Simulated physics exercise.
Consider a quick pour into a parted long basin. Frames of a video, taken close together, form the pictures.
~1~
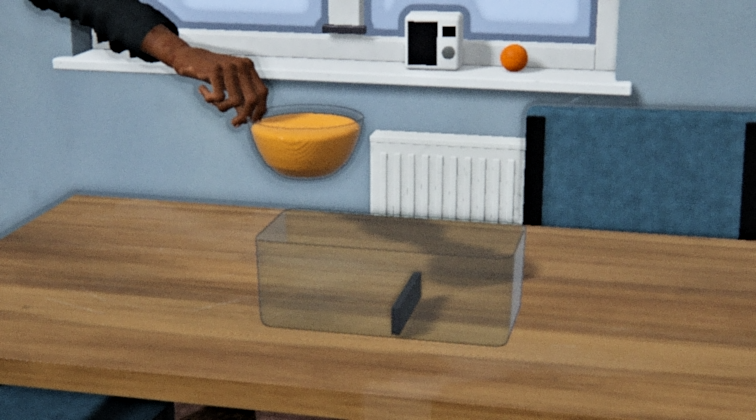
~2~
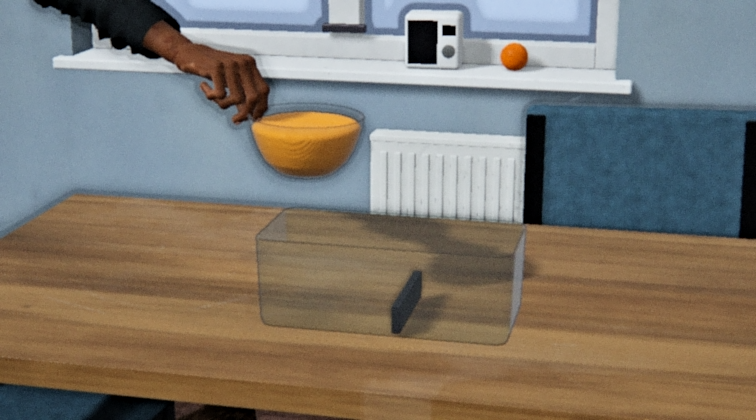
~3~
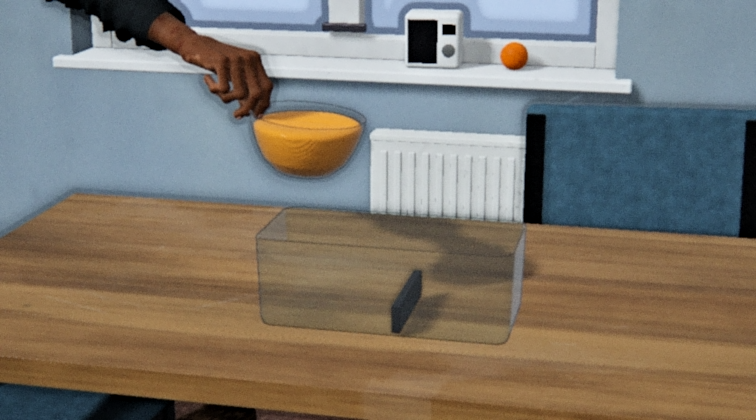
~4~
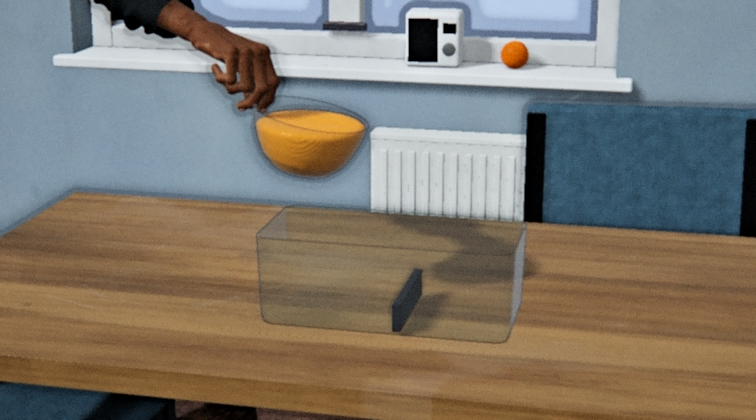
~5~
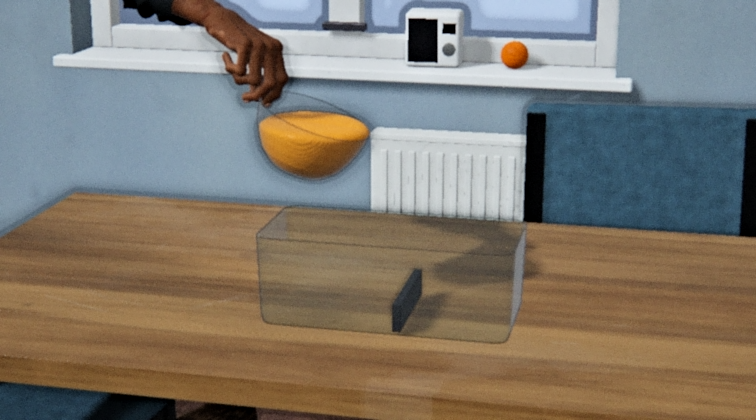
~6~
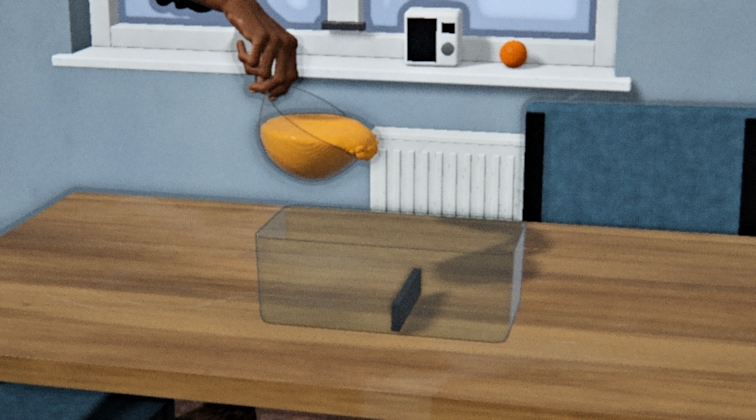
In the video, a hand holds a glass bowl of orange liquid above a clear rectangular container with a low dark divider on a wooden table, then gradually tilts the bowl rightward until some liquid passes over its rim.
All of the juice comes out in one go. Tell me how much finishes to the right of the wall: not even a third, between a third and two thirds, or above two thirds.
It works out to between a third and two thirds.
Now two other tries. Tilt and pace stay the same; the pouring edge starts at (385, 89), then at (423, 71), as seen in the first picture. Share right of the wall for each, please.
Result, first then second: About 75 % and about 80 %.
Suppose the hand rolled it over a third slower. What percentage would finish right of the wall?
Close to 55 in a hundred.
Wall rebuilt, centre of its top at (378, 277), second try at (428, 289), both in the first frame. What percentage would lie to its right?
You'd get roughly 80 per cent the first time and roughly 10 per cent the second.
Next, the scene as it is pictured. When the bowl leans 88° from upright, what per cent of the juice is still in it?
Remaining fraction: Approx. 20 %.
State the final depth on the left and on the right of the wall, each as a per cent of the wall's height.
About 40 per cent on the left and 40 per cent on the right.
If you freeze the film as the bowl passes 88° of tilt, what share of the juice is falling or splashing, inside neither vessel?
Something close to 25 percent of it.
A moment on, the bowl is tipped on its side and 19 per cent is still to pour, 19 is left of the wall and 34 right of it.
Next, the bowl is tipped right over and 0 per cent is still to pour, 53 is left of the wall and 45 right of it.
Then the bowl is tipped right over and 0 per cent is still to pour, 53 is left of the wall and 46 right of it.
Later the bowl is tipped right over and 0 per cent is still to pour, 53 is left of the wall and 46 right of it.
At rest 52 per cent lies left of the wall, 46 right of it and 1 outside.
